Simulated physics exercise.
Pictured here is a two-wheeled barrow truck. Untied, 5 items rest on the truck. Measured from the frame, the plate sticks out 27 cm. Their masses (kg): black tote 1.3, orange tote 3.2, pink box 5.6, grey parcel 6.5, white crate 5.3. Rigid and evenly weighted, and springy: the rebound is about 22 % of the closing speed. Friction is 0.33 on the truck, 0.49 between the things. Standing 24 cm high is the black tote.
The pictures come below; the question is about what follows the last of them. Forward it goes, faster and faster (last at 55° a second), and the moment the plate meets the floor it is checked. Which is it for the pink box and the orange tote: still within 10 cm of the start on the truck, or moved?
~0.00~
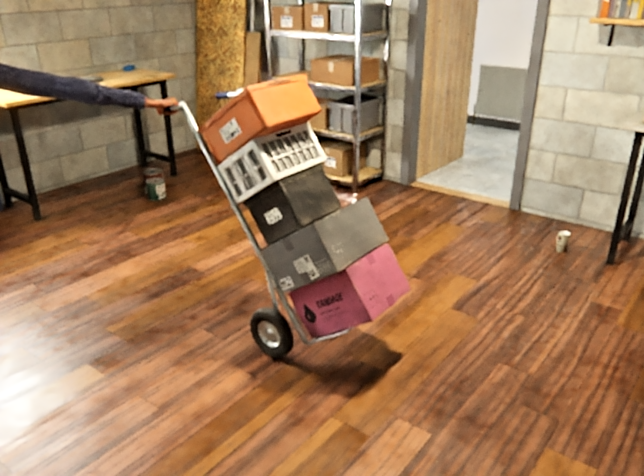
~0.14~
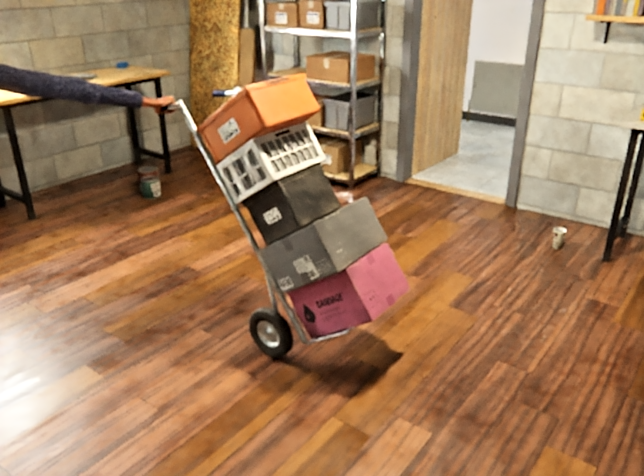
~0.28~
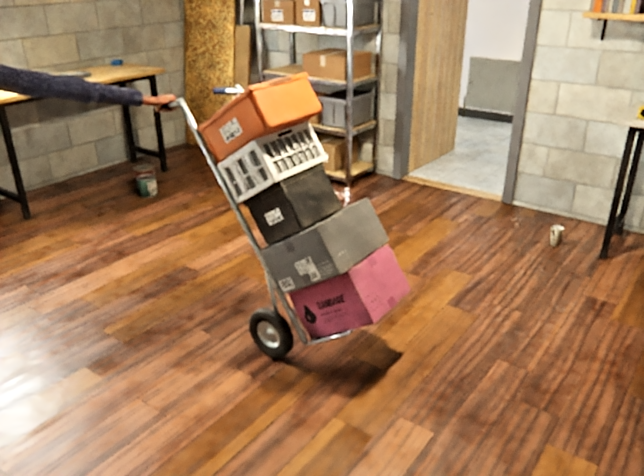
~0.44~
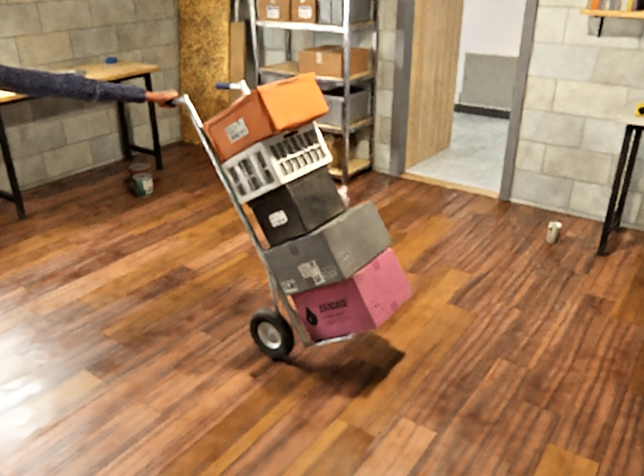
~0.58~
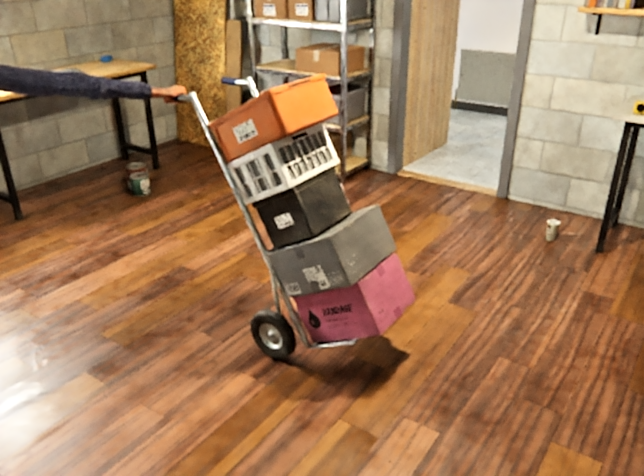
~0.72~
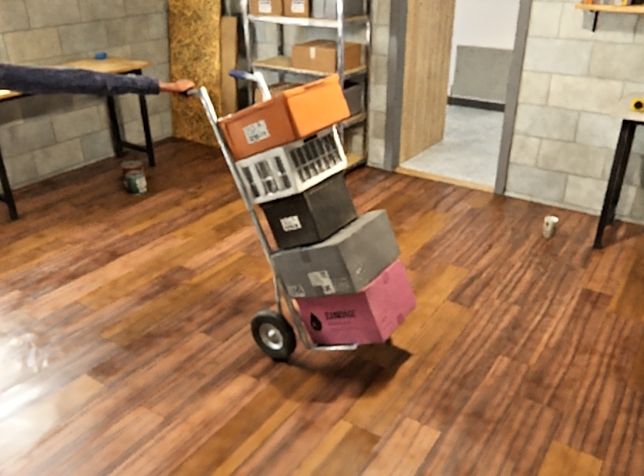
I expect the pink box to stay within range. I expect the orange tote to travel too far.
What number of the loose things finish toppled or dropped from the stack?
I count 3.
By 2.02 s, truck upright; orange tote rocked 28° off its seat near (425, 166); white crate rocked 28° off its seat; black tote rocked 28° off its seat.
By 2.52 s, truck upright; orange tote and white crate now dropped from the stack; black tote on its side.
When it is over (3.6 s), dropped from the stack, black tote, orange tote and white crate; the other 2 within 10 cm of the start. End places, in pixels of the last picture, pink box near (363, 329), orange tote near (575, 390).
